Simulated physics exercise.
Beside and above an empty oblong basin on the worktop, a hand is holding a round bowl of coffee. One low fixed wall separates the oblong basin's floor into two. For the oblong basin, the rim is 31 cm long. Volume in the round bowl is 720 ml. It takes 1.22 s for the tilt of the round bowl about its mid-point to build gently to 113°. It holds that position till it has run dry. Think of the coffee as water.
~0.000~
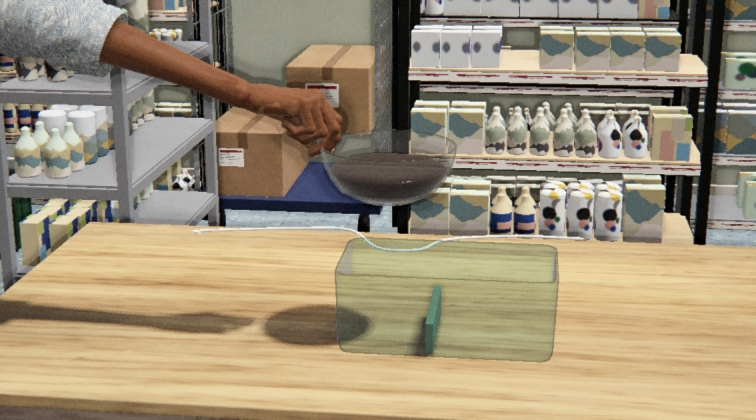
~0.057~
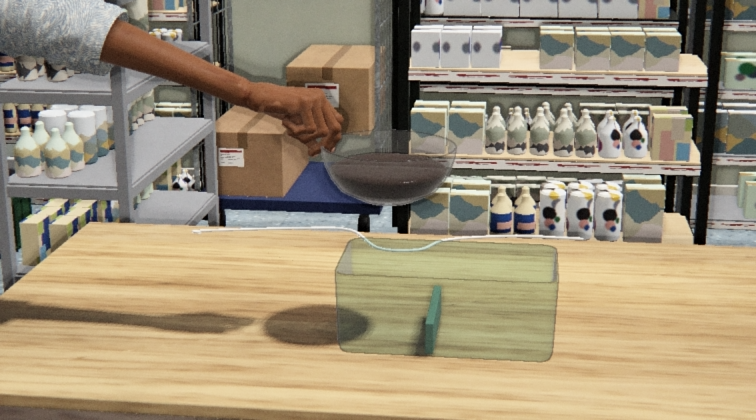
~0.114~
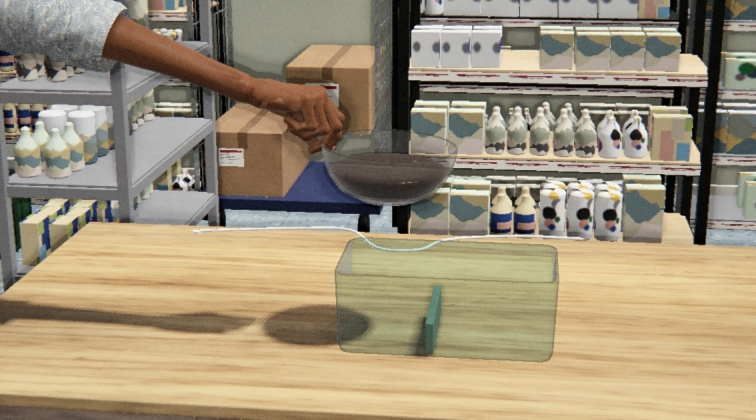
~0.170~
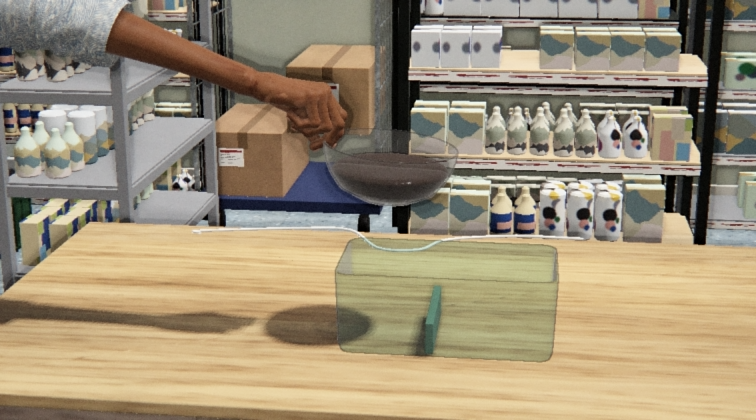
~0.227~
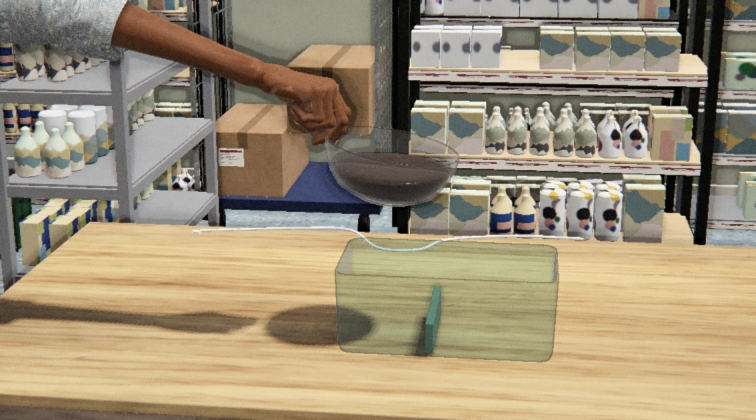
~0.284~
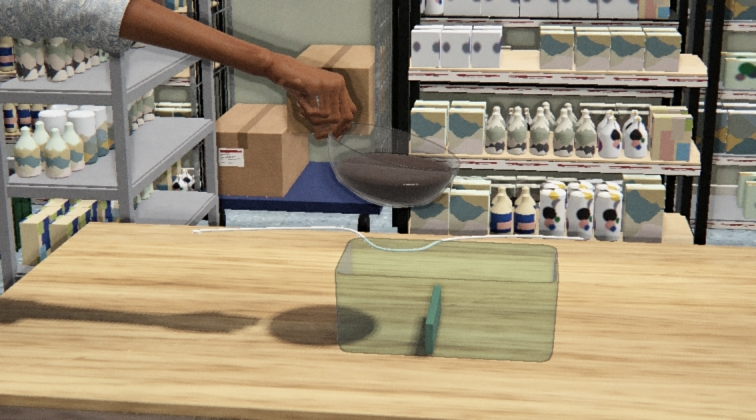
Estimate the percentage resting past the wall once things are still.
I would say roughly 90 percent.
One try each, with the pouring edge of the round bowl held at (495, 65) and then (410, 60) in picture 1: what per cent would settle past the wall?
Respectively 75 and 70 %.
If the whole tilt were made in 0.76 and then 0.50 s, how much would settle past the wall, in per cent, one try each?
The first try gives 80 percent and the second 75 percent.
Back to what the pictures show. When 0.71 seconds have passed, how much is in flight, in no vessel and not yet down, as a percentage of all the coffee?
Near 32 per cent of it all.
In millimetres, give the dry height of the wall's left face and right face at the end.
The left comes to roughly 44 mm and the right to roughly 22 mm.
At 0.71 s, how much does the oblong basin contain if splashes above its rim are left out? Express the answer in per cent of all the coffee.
Roughly 30 percent of it.
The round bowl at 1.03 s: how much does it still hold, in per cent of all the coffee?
0 per cent or thereabouts.
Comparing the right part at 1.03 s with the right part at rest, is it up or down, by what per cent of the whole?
The right part gains close to 1 per cent.
After 0.71 s the tilt is 72° and 38 per cent is still to pour, 0 is left of the wall and 29 right of it.
After 1.03 s the tilt is 106° and 0 per cent is still to pour, 8 is left of the wall and 89 right of it.
After 1.36 s the tilt is 113° and 0 per cent is still to pour, 9 is left of the wall and 90 right of it.
After 1.72 s the tilt is 113° and 0 per cent is still to pour, 9 is left of the wall and 90 right of it.
In the end 9 per cent lies left of the wall, 90 right of it and 1 outside.
